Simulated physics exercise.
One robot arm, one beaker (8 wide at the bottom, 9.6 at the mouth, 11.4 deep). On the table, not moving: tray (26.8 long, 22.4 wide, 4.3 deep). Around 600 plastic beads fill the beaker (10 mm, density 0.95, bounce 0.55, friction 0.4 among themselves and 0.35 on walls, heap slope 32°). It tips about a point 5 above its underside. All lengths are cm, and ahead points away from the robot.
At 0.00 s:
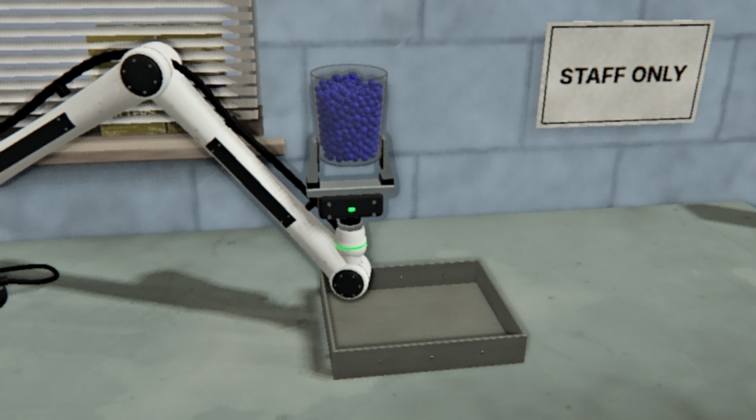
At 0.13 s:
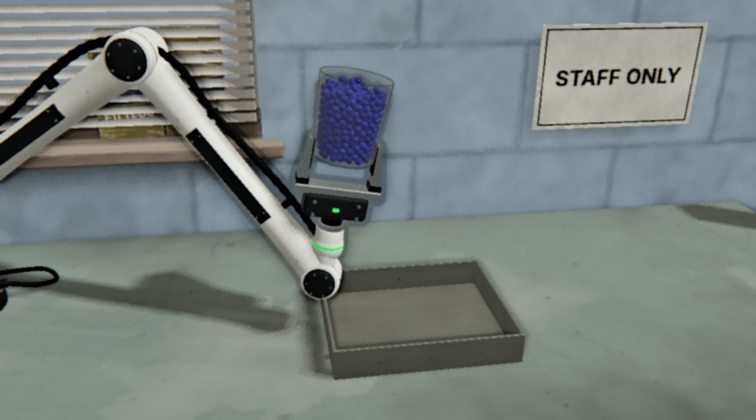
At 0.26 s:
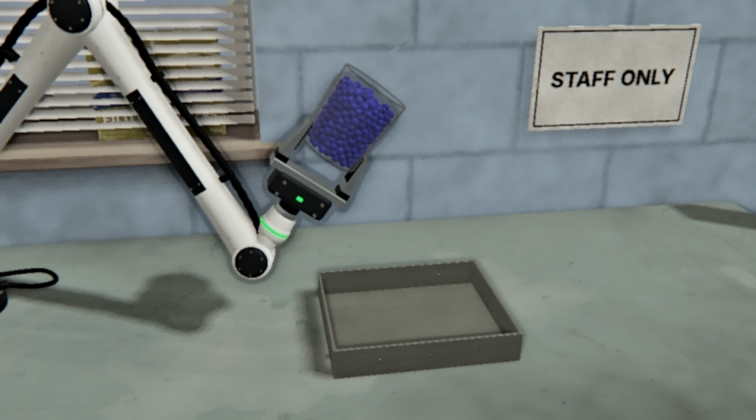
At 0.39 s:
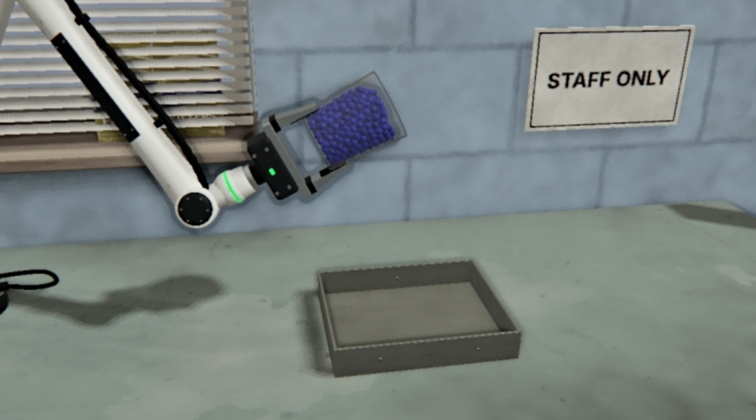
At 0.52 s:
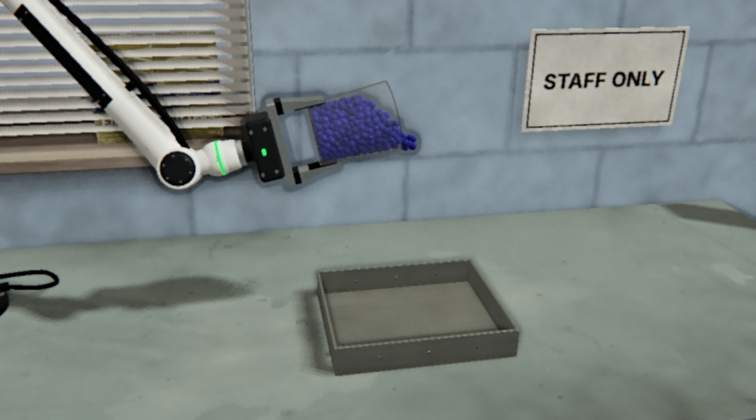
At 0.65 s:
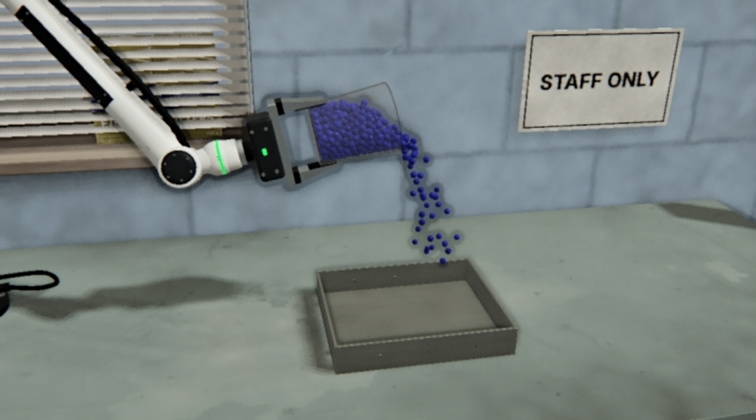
A white robot arm tilting a clear beaker of blue beads to the right, beads spilling from its rim above a grey tray.
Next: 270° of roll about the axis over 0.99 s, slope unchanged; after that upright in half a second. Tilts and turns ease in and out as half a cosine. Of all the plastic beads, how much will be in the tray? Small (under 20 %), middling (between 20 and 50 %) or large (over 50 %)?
A middling share, between 20 and 50 %, ends in the tray.
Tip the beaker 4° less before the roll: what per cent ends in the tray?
About 30 per cent.
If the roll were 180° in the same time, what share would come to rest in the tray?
In that case some 35 per cent.
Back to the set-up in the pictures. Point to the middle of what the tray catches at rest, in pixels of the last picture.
At about (438, 309).
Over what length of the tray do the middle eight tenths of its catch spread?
Roughly 20 cm.
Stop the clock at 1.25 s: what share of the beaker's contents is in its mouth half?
About 40 per cent.
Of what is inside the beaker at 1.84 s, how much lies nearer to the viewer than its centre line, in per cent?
About 40 per cent.
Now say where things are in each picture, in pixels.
In the first frame, beaker middle at (349, 116), upright; upper third of the load around (348, 97), from x 320 to 380, top at y 75; 599 in the beaker.
In the second frame, beaker middle at (350, 119), tipped 10°; upper third of the load around (350, 99), from x 320 to 385, top at y 80.
In the third frame, beaker middle at (351, 121), tipped 36°; upper third of the load around (353, 104), from x 310 to 390, top at y 80.
In the fourth frame, beaker middle at (352, 124), tipped 64°; upper third of the load around (356, 109), from x 310 to 390, top at y 90.
In the fifth frame, beaker middle at (352, 126), tipped 78°; upper third of the load around (348, 115), from x 310 to 415, top at y 100; 596 in the beaker, 3 in flight or on a rim.
In the sixth frame, beaker middle at (352, 126), tipped 79°; upper third of the load around (344, 118), from x 310 to 455, top at y 105; 559 in the beaker, 40 in flight or on a rim.
After 1.25 s, tipped 79°, highest piece 37 above the table; 453 in the beaker, 99 in the tray, 7 on the table or floor, 40 in flight or on a rim.
After 1.84 s, tipped 51°, highest piece 36 above the table; 360 in the beaker, 212 in the tray, 12 on the table or floor, 15 in flight or on a rim.
After 2.34 s, upright, highest piece 37 above the table; 360 in the beaker, 227 in the tray, 12 on the table or floor.
After 3.04 s, upright, highest piece 37 above the table; 360 in the beaker, 227 in the tray, 12 on the table or floor.
At rest, 360 in the beaker, 227 in the tray, 12 on the table or floor. That is 38 % in the tray.
